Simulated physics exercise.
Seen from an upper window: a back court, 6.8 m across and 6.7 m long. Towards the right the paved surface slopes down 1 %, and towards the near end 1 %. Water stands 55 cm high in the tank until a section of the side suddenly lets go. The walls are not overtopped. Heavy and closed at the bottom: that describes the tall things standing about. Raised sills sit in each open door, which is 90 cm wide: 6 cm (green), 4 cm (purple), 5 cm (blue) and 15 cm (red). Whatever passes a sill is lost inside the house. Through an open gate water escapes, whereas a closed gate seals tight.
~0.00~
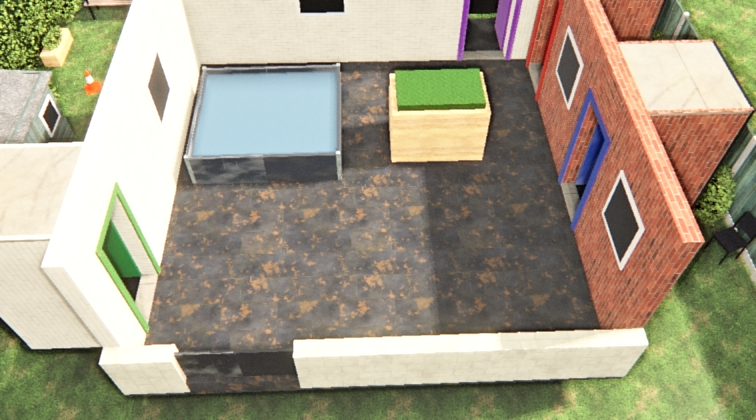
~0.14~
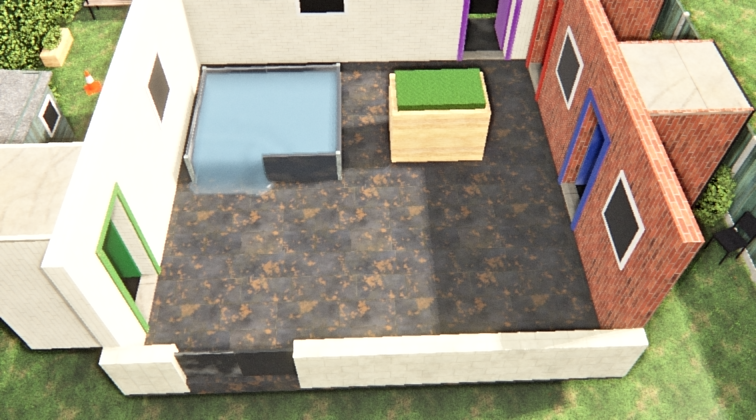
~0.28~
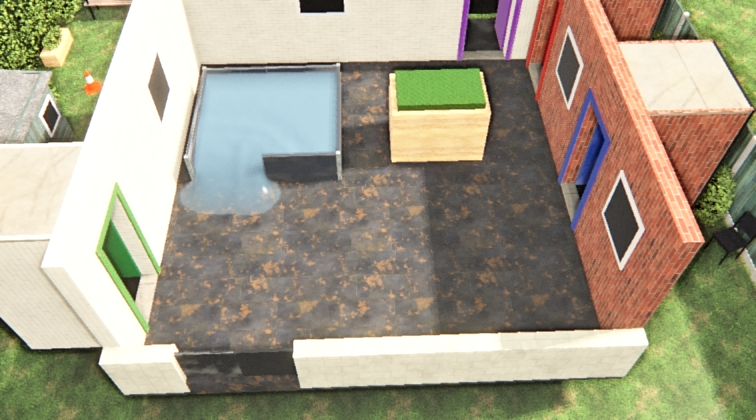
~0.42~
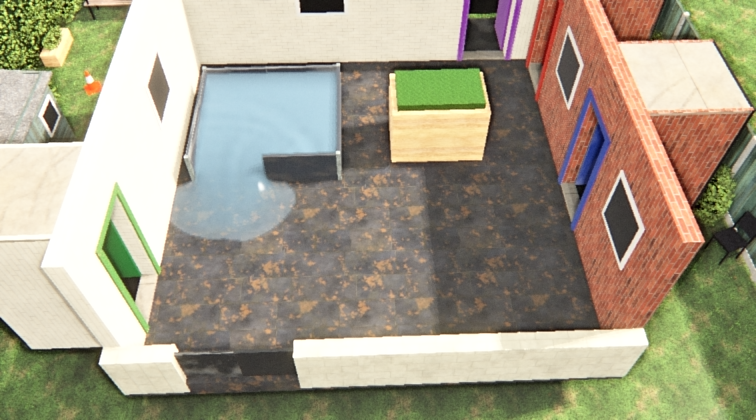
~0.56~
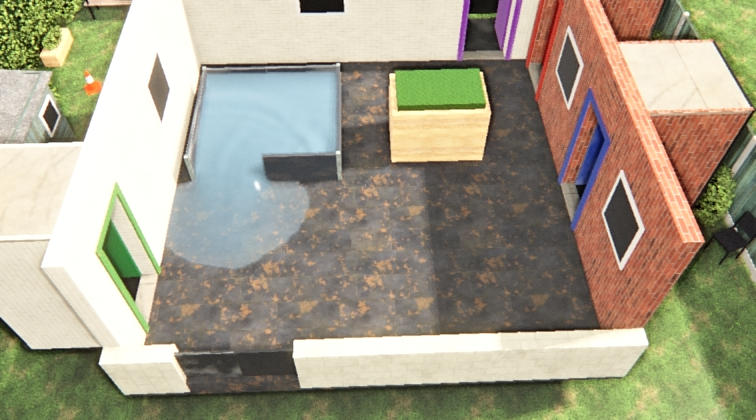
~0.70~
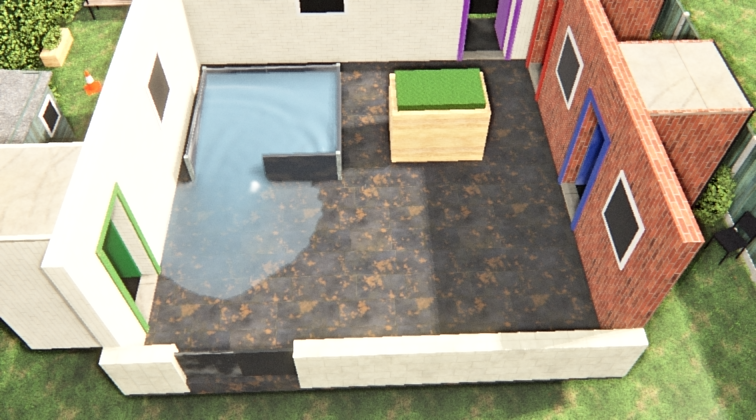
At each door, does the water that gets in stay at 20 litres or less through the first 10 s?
Taking them in turn: At the green door, no; at the purple door, no; at the blue door, no; at the red door, yes.
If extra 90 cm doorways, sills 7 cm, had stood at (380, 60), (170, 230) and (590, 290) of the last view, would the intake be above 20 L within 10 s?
In that order: Short of it, beyond it, beyond it.
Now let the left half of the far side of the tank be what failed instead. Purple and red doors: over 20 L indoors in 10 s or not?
Against the limit, the purple door exceeds it and the red door exceeds it.
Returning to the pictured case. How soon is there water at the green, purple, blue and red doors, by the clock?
Green = 0.9 s, purple = 7.5 s, blue = 4.5 s, red = 6.5 s.
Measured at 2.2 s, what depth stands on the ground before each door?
Depths: Green door 12 cm, purple door 0 cm, blue door 0 cm, red door 0 cm.
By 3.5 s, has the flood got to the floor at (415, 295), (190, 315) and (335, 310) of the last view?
Respectively: Got hit, got hit, got hit.
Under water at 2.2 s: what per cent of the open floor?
About 25 per cent.
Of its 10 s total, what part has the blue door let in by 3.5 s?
Around 0 percent.
After 1.4 s water covers 25 % of the floor and is deepest (34 cm) near (208, 184); green door 12 cm at the sill, 0 L in, purple door not reached, blue door not reached, red door not reached.
After 2.2 s water covers 25 % of the floor and is deepest (42 cm) near (180, 356); green door 12 cm at the sill, 12 L in, purple door not reached, blue door not reached, red door not reached.
After 3.5 s water covers 35 % of the floor and is deepest (30 cm) near (153, 368); green door 16 cm at the sill, 43 L in, purple door not reached, blue door not reached, red door not reached.
After 6.0 s water covers 65 % of the floor and is deepest (24 cm) near (563, 356); green door 14 cm at the sill, 140 L in, purple door not reached, blue door 9 cm at the sill, 17 L in, red door not reached.
After 10.0 s water covers 80 % of the floor and is deepest (17 cm) near (575, 355); green door 9 cm at the sill, 203 L in, purple door 12 cm at the sill, 53 L in, blue door 9 cm at the sill, 61 L in, red door 12 cm at the sill, 0 L in.
